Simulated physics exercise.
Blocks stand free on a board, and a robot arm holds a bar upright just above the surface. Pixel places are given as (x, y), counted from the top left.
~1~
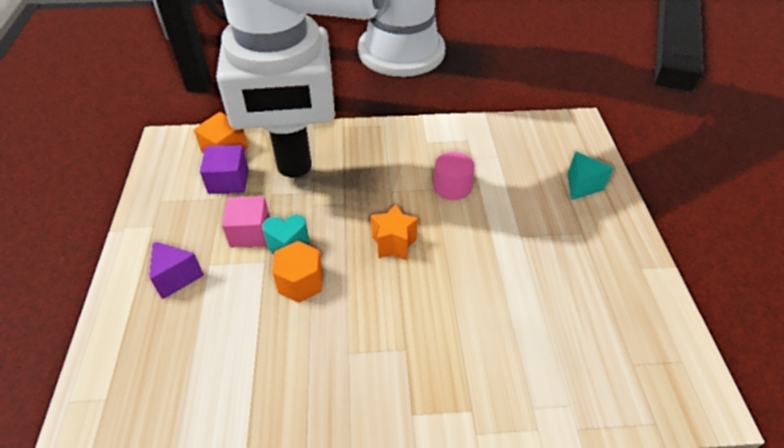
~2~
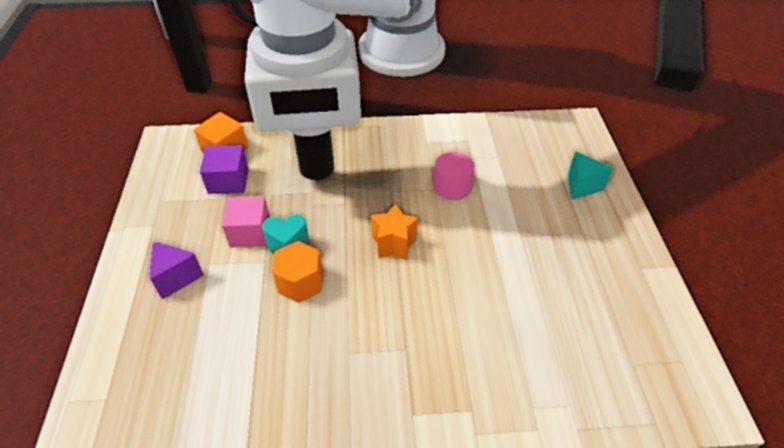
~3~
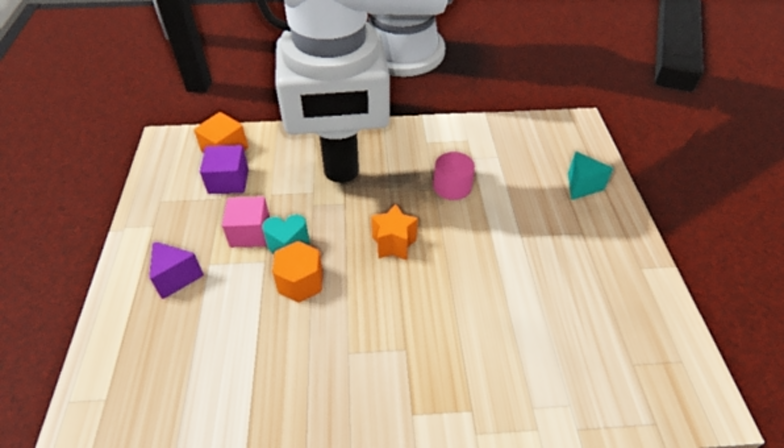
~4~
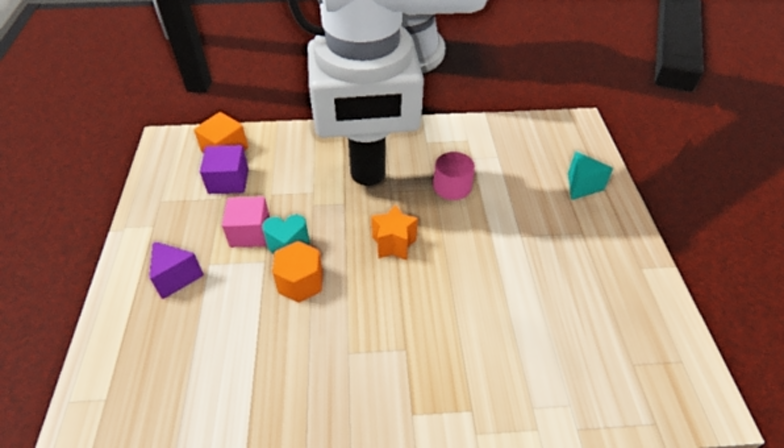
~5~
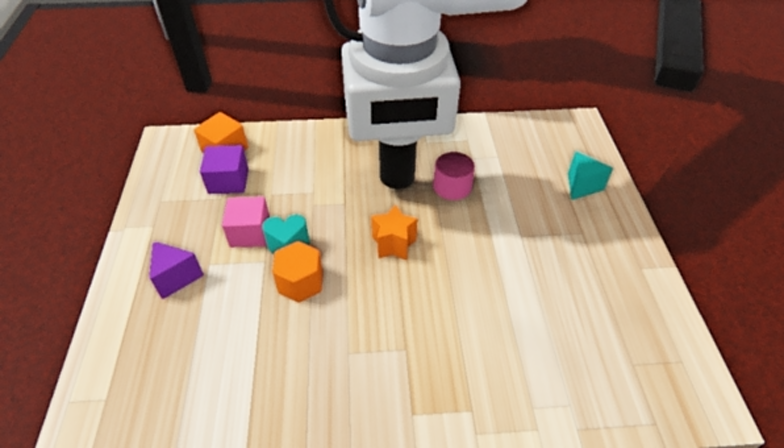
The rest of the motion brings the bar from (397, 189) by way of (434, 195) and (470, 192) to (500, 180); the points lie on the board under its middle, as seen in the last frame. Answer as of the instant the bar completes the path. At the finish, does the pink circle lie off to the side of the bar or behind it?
I expect not.
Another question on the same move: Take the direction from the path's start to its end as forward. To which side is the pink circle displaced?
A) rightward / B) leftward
Choice B: Leftward.
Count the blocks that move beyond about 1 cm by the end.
Answer: One block.
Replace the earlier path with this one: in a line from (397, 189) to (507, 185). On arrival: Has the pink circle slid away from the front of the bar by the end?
No, that is not how it ends up.
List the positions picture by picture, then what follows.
Bar's lower end at (295, 166); orange star-shaped block at (394, 222); pink circle at (455, 164), in the first frame.
Bar at (317, 168); blocks still, in the second frame.
Bar at (342, 171); blocks still, in the third frame.
Bar at (368, 174); blocks still, in the fourth frame.
Bar at (397, 177); orange star-shaped block at (394, 222); pink circle at (455, 164), in the fifth frame.
On the path given first. One third of the way, bar at (436, 184); pink circle at (471, 162).
Two thirds of the way, bar at (473, 180); pink circle at (502, 154).
At the end, bar at (503, 168); orange star-shaped block still; pink circle at (528, 140).
